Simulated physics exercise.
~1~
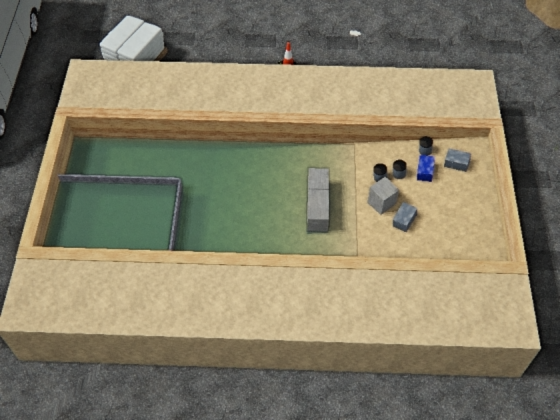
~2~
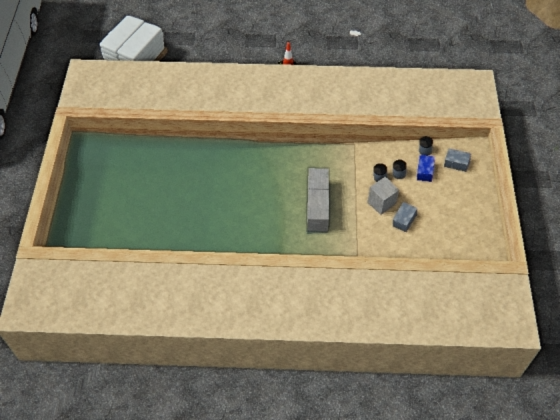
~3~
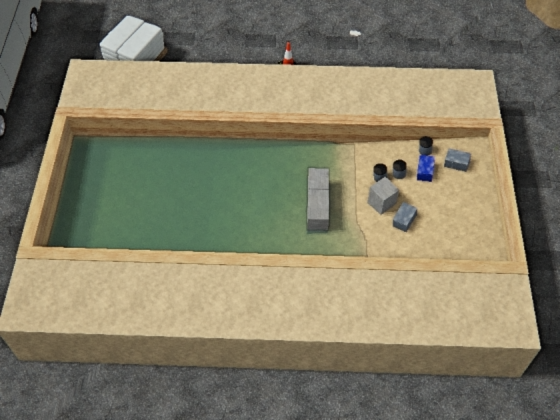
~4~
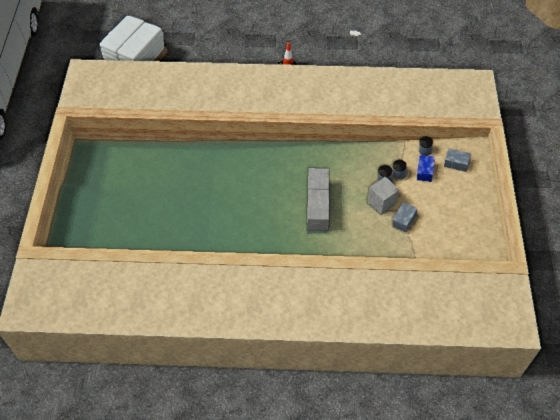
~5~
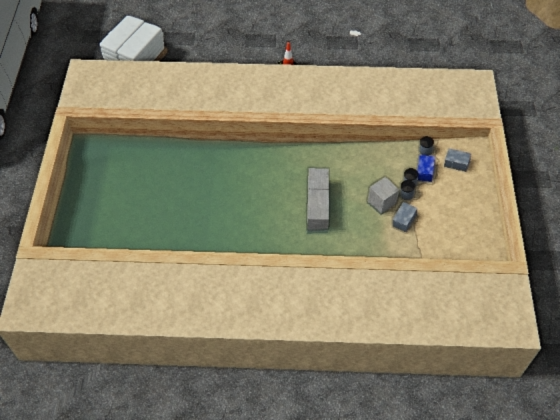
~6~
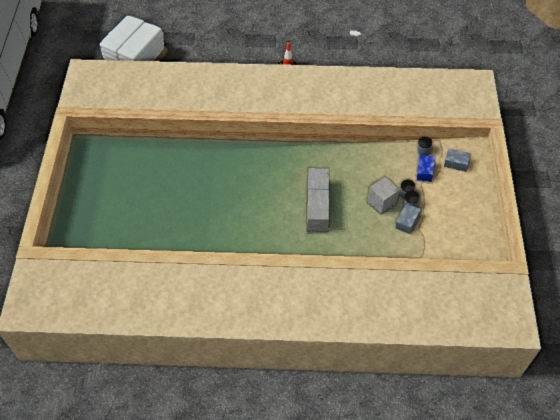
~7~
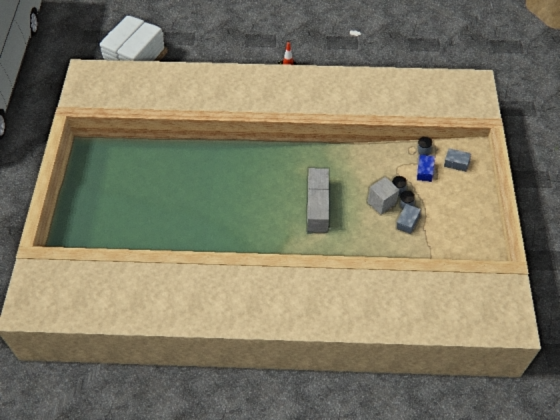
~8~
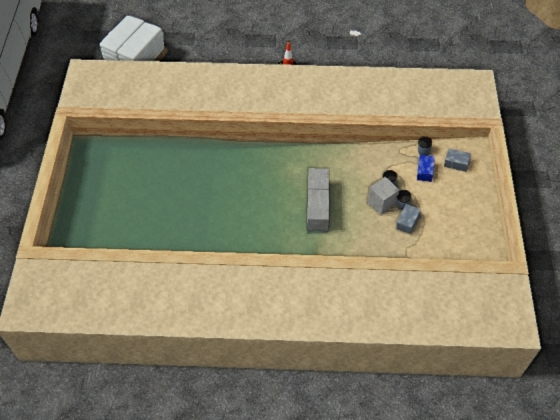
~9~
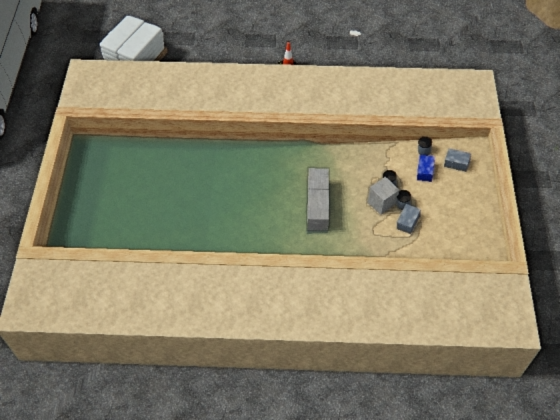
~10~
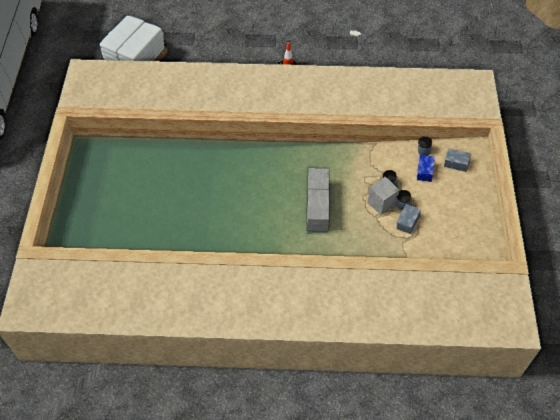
Greenish water, held at first behind thin grey boarding in the lower left corner of a long sandy basin, spreads out once the boarding vanishes. The basin, seen from above, has wooden sides and pale surrounds on dark ground, with an orange cone behind. A grey block stands mid-basin, while black pails, a blue object and grey and blue-grey crates sit to the right. The water pushes past the block and up the slope, shifting two pails right and downward. They slip back slightly left as the edge retreats, and the blue object stays almost in place, stranded on sand.
